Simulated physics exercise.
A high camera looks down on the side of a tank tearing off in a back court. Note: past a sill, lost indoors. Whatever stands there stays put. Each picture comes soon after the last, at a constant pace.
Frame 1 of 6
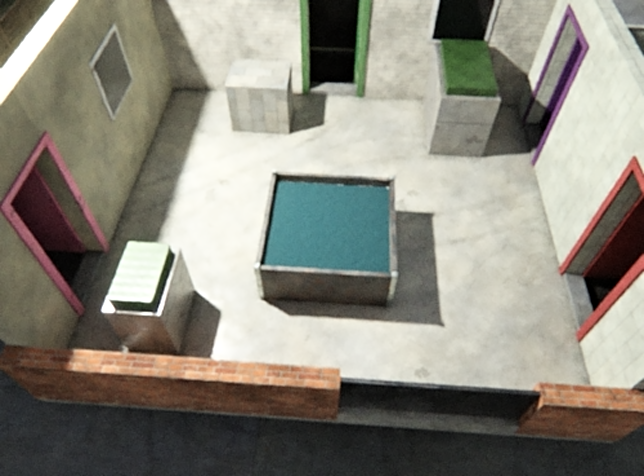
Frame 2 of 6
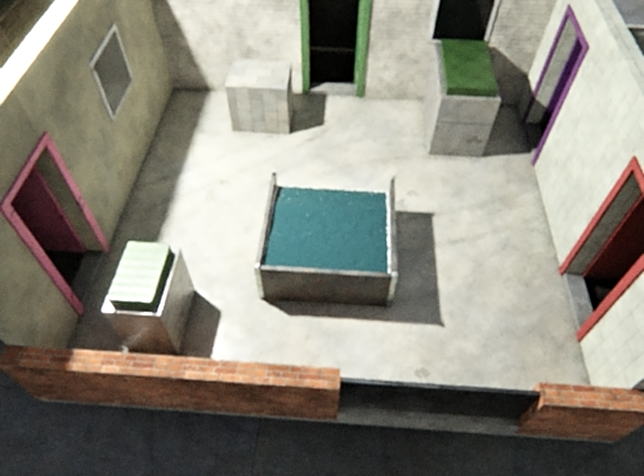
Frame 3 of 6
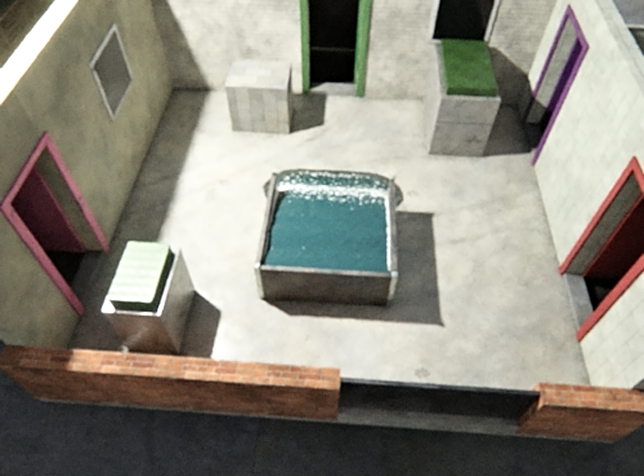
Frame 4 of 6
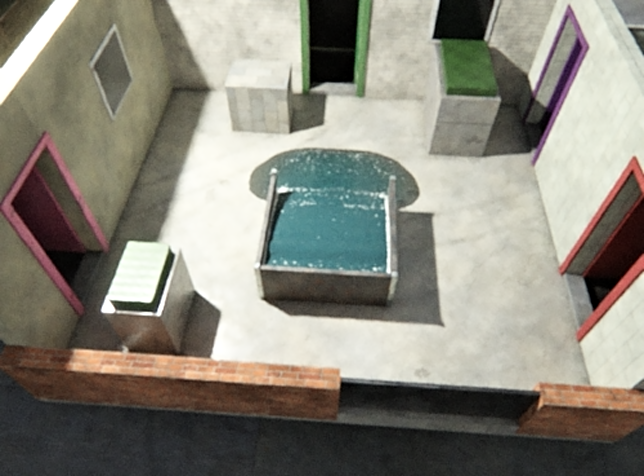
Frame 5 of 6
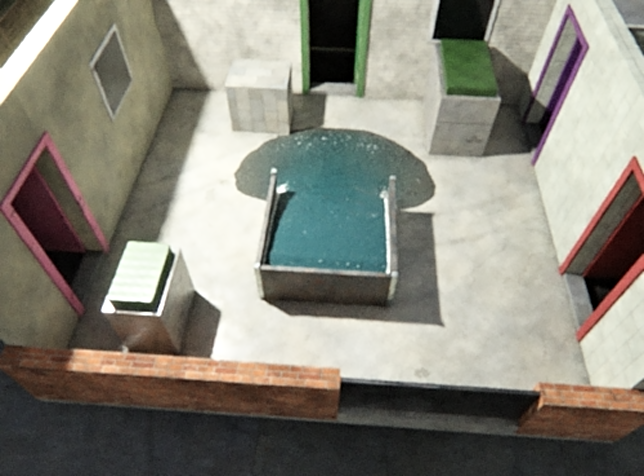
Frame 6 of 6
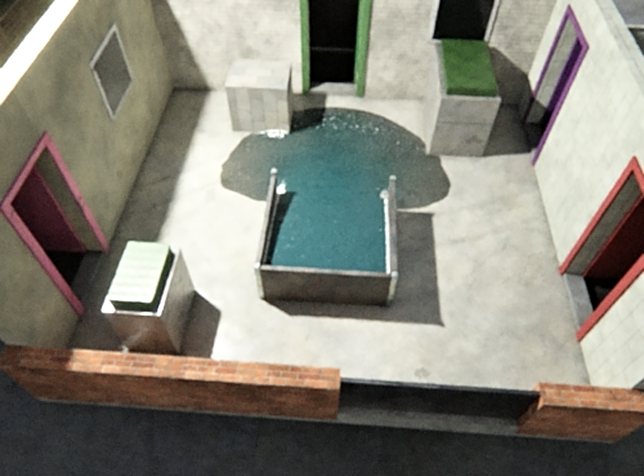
A tank in a walled court loses its far side, and water spreads across the floor.
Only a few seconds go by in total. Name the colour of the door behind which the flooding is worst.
Green.
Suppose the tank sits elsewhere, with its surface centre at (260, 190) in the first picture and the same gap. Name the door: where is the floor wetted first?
I'd say the green-painted one gets it first.
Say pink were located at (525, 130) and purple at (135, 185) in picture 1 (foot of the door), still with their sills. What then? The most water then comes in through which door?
The green-painted one.
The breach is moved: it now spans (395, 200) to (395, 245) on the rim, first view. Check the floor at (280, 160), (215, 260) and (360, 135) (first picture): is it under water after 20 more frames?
Untouched, untouched, untouched.
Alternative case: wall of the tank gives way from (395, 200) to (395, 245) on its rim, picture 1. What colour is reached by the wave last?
The green door.
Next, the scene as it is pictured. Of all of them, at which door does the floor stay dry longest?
It's the door marked red.
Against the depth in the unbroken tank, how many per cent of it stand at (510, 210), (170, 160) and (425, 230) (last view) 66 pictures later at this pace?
In order: About 4, 6 and 2 in a hundred.
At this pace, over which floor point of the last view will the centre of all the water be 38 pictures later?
About (308, 181) in the last view.
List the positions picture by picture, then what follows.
The tank at (329, 224) is whole and still, in the first picture.
The front is at a hidden place, out from the gap on the tank's far side, in the second picture.
Water pours out on the tank's far side and has run to a hidden place, in the third picture.
Water pours out on the tank's far side and has run to (282, 156), in the fourth picture.
The front is at (311, 131), out from the gap on the tank's far side, in the fifth picture.
The front is at (330, 110), out from the gap on the tank's far side, in the sixth picture.
A moment on, water covers 25 % of the floor; pink door not reached, green door some in, red door not reached, purple door not reached.
Next, water covers 35 % of the floor; pink door not reached, green door a lot in, red door not reached, purple door not reached.
Then, water covers 45 % of the floor; pink door not reached, green door a lot in, red door not reached, purple door wet at the sill, nothing in.
Later, water covers 75 % of the floor; pink door wet at the sill, nothing in, green door a lot in, red door wet at the sill, nothing in, purple door wet at the sill, nothing in.
In the end, water covers 95 % of the floor; pink door wet at the sill, nothing in, green door a lot in, red door wet at the sill, nothing in, purple door wet at the sill, nothing in; the green door has let in the most.
